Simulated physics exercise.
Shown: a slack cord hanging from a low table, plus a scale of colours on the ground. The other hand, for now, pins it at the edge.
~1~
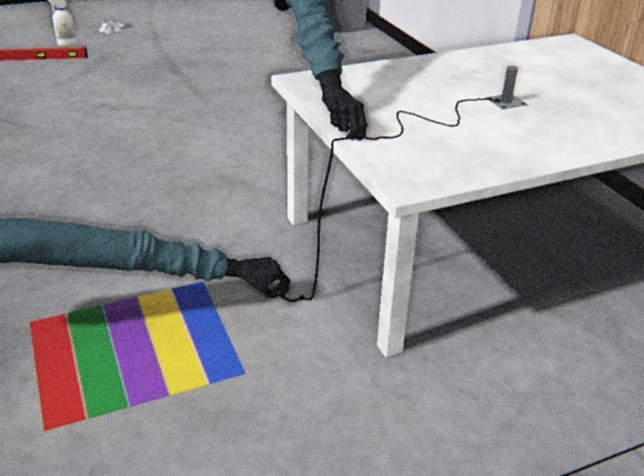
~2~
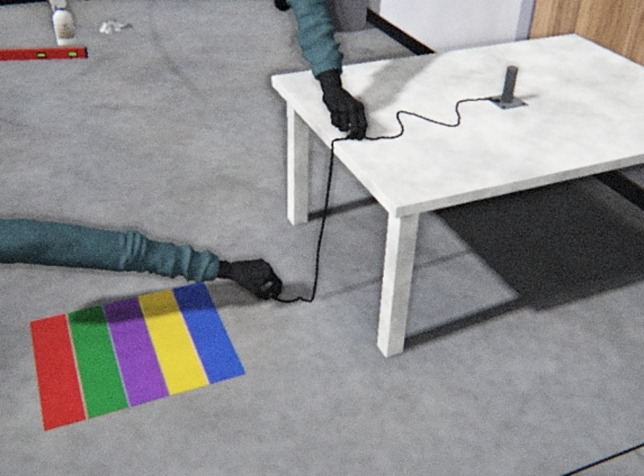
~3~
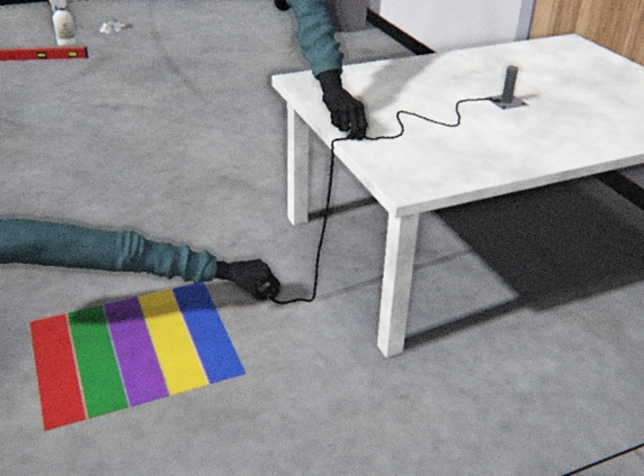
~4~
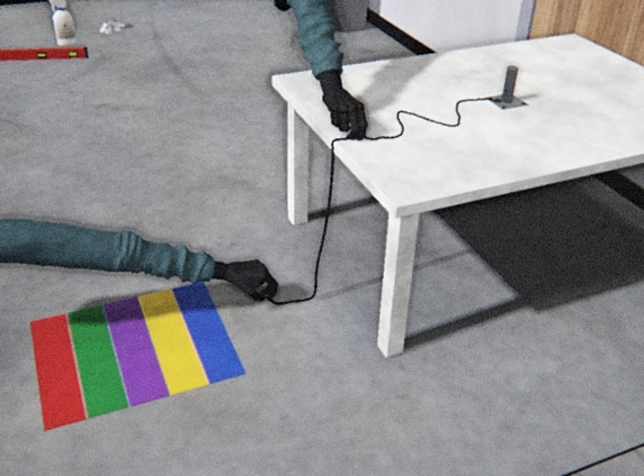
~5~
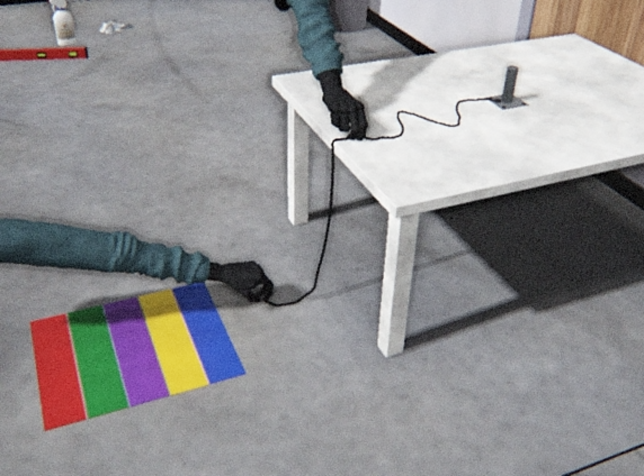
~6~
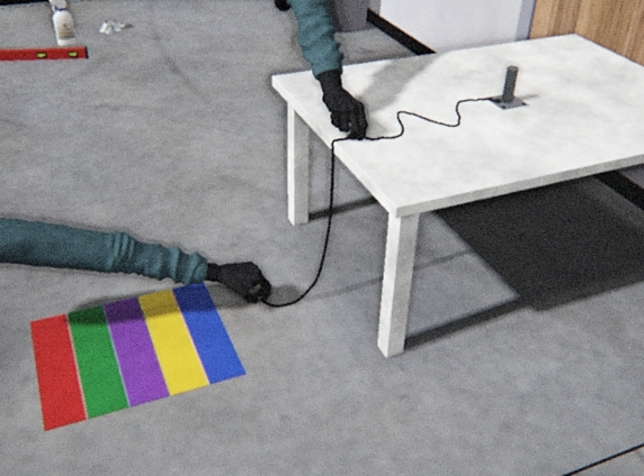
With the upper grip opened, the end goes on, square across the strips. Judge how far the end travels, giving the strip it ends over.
It ends over the red strip.
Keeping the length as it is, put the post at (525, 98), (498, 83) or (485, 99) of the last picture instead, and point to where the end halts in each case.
Roughly (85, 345), then (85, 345), then (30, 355).
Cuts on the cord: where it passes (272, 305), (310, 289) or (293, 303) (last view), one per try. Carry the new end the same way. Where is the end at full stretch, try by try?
I'd expect it near (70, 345) on the first try, near (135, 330) on the second and near (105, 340) on the third.
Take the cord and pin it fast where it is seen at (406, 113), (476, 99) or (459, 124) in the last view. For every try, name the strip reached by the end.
First try purple, second red, third green.
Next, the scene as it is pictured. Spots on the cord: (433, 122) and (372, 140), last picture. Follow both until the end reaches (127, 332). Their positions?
(393, 125), then (318, 193).
Soon after, end near (127, 332); over purple.
Then, end near (80, 344); over green.
At full stretch, end near (50, 351); over red. Over red.
